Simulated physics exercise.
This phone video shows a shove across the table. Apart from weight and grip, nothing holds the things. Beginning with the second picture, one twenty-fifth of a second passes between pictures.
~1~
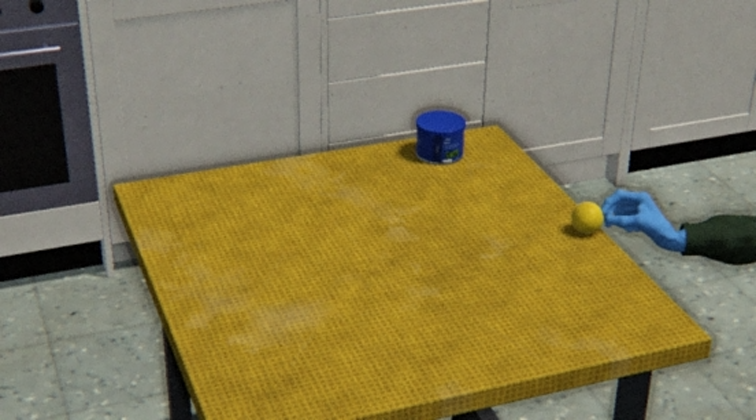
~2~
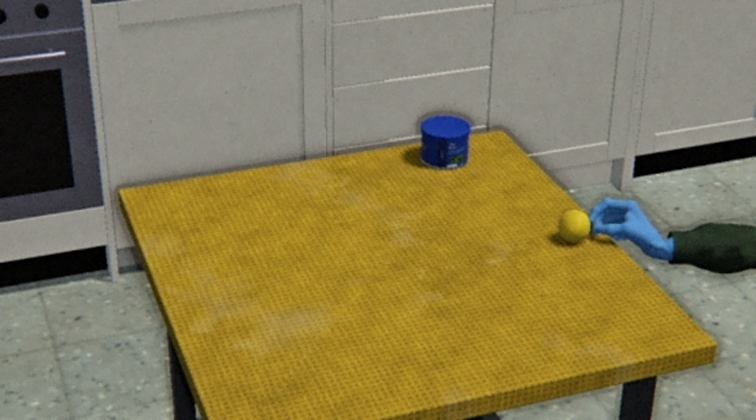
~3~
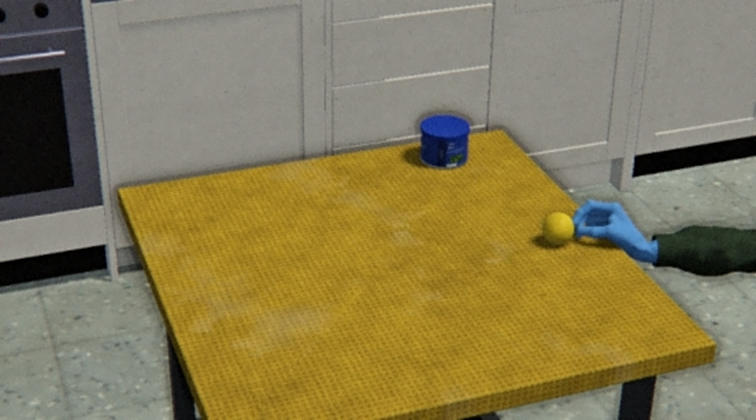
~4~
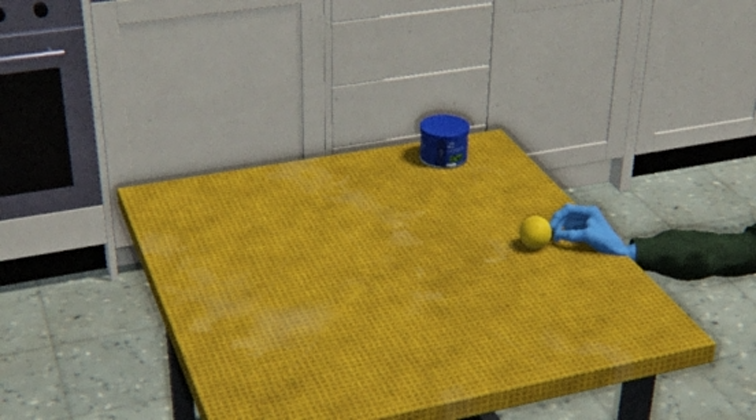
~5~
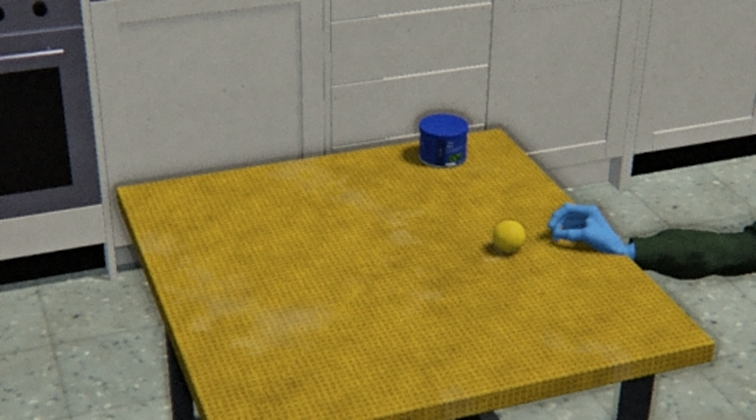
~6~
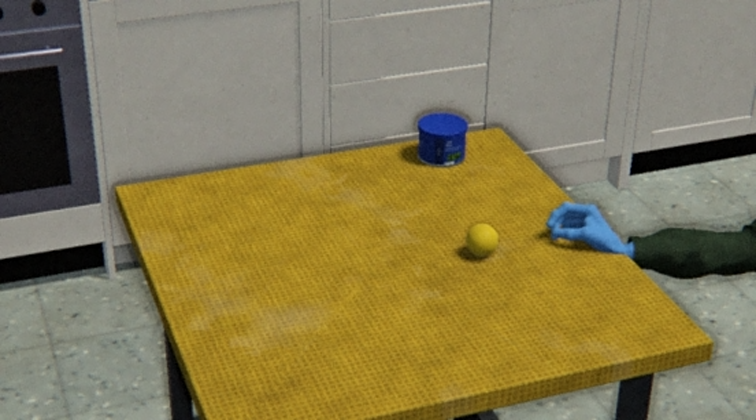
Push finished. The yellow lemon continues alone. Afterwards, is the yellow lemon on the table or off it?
Off it.
Then, 0.20 s past the last view, yellow lemon displaced well along near (352, 264).
Then, 0.50 s past the last view, yellow lemon now off the table.
Then, 0.90 s past the last view, things are still on the move.
Finally, off the table, yellow lemon.
